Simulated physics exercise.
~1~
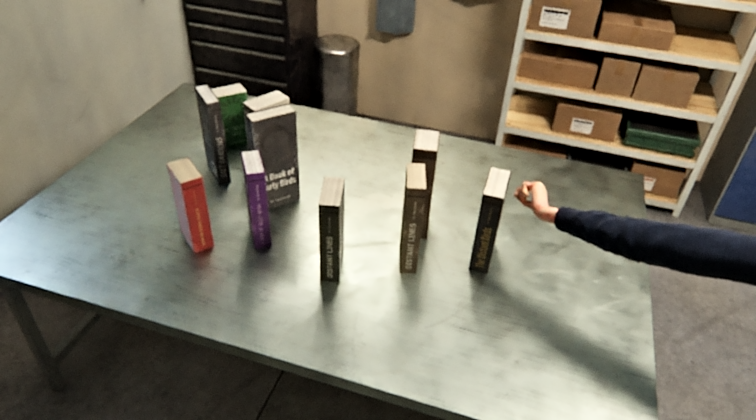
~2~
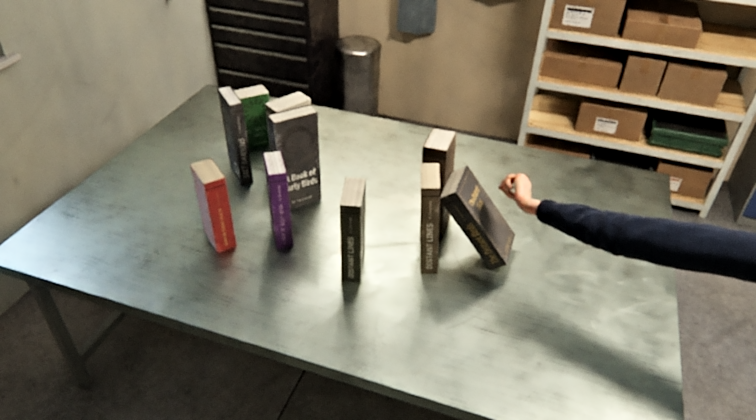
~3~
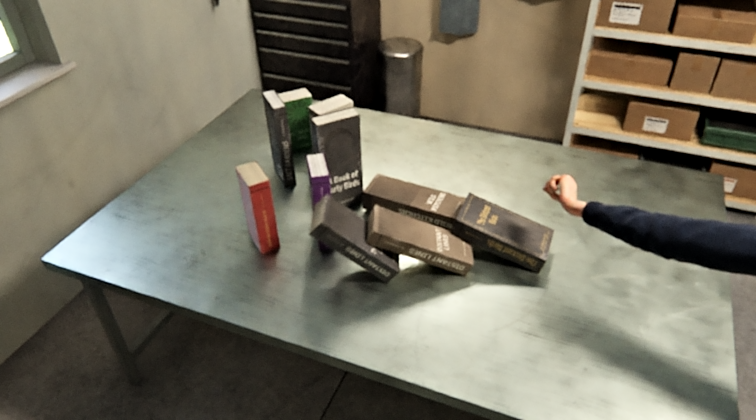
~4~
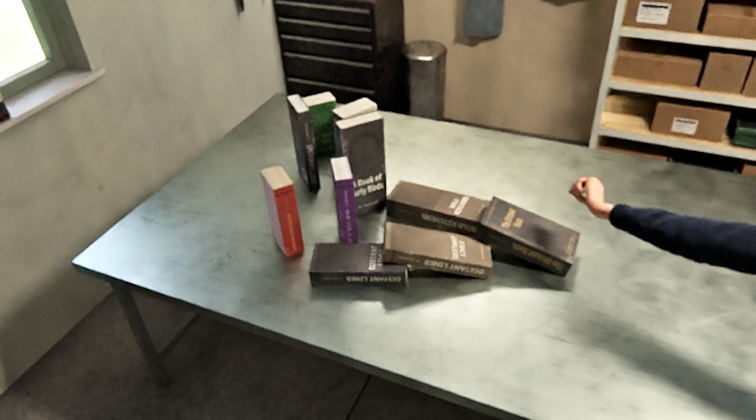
A hand in a dark sleeve tips a thick dark book at the right of a group standing on end on a grey-green metal table, seen from above in a workroom with shelves of cardboard boxes. A red book and a purple one stand toward the left, with green, black and grey books behind. The tipped book leans left into its neighbours, and two brown books and a black one topple in turn. The view pans slightly left as the fallen books settle in an overlapping heap. The red, purple and green books remain upright.
